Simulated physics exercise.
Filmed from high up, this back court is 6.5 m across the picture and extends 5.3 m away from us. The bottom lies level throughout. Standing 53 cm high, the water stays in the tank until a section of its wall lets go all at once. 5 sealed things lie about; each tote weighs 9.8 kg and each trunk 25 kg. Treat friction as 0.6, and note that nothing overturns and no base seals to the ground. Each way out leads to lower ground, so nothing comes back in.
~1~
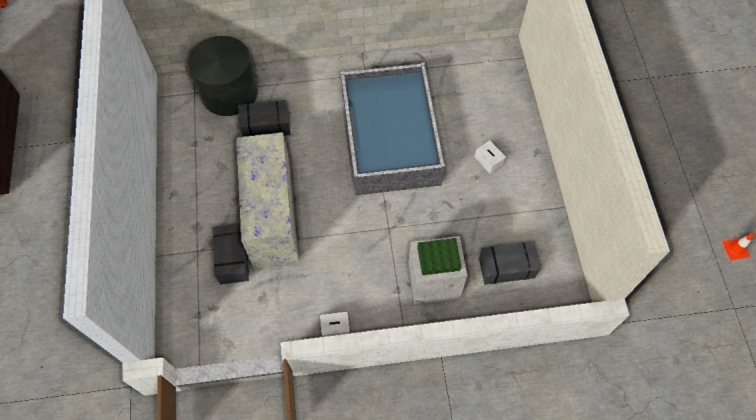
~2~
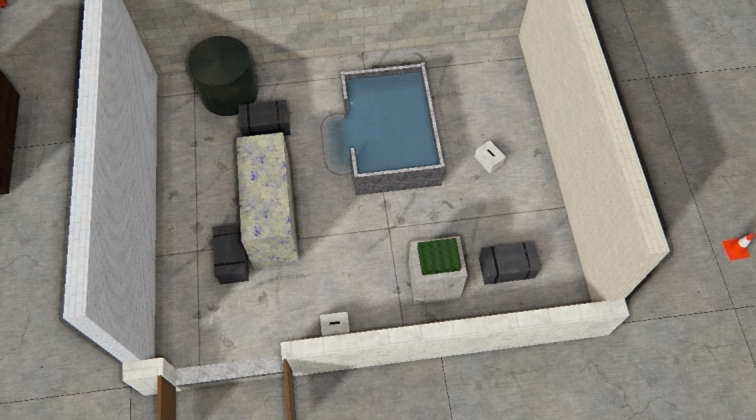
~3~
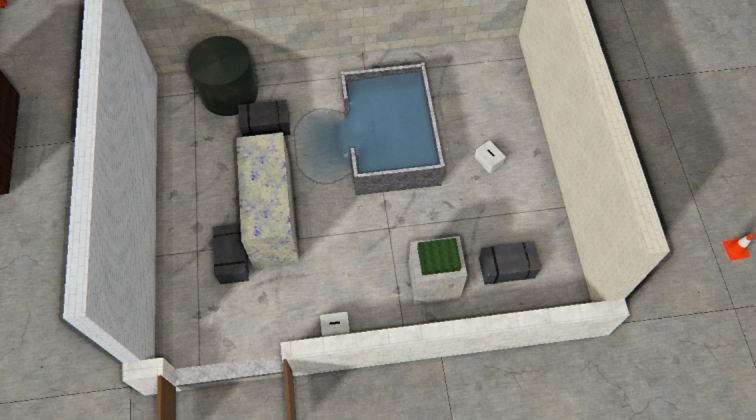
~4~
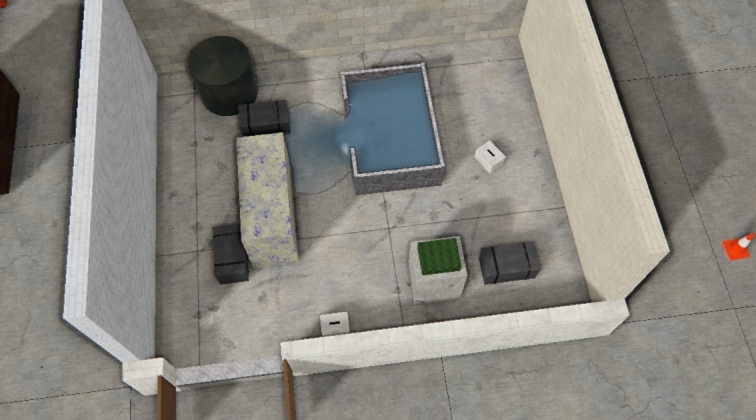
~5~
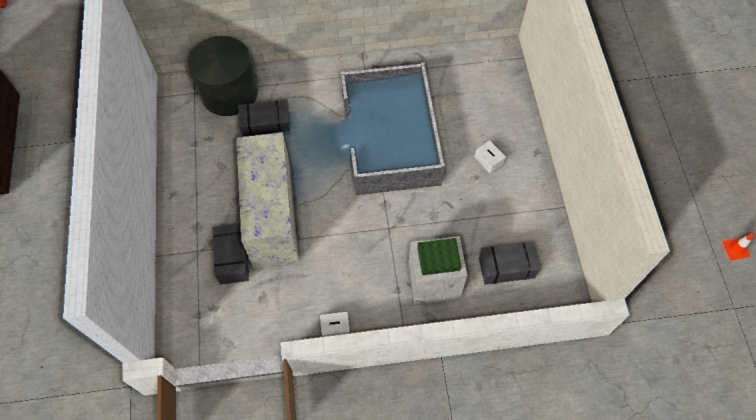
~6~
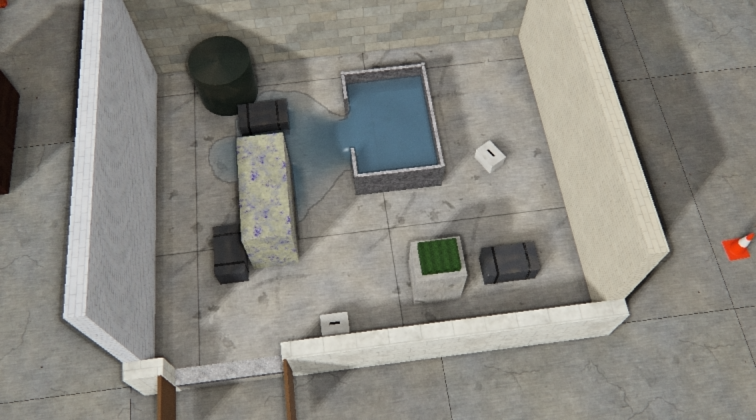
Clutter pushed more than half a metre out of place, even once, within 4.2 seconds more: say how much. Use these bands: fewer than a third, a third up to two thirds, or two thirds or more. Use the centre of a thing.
It falls in fewer than a third.
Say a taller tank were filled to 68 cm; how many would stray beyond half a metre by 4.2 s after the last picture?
With that change, 1 of them.
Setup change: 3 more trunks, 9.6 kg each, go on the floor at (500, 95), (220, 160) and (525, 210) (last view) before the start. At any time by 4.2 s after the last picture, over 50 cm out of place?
Going through them, I'd say falls short, exceeds it and finally falls short.
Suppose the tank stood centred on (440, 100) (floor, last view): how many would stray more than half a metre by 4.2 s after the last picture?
The answer would then be 1.
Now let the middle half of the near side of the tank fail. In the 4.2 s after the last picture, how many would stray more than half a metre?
That gives 2 of them.
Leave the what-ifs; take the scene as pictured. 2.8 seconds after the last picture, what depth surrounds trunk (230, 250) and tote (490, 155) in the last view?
I'd put it at 3 cm and 0 cm respectively.
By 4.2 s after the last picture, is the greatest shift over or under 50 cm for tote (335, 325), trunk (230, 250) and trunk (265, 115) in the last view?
Result, in order: Undershooting / undershooting / overshooting.
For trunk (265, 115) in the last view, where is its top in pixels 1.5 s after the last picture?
(186, 119), roughly.
Then, 0.4 s after the last picture 0 of 5 are over 50 cm from their spots; 0 afloat.
Then, 1.5 s after the last picture 1 of 5 are over 50 cm from their spots; 1 afloat.
Then, 2.8 s after the last picture 1 of 5 are over 50 cm from their spots; 1 afloat.
Then, 4.2 s after the last picture 1 of 5 are over 50 cm from their spots, and 1 have been at some point; 1 afloat.
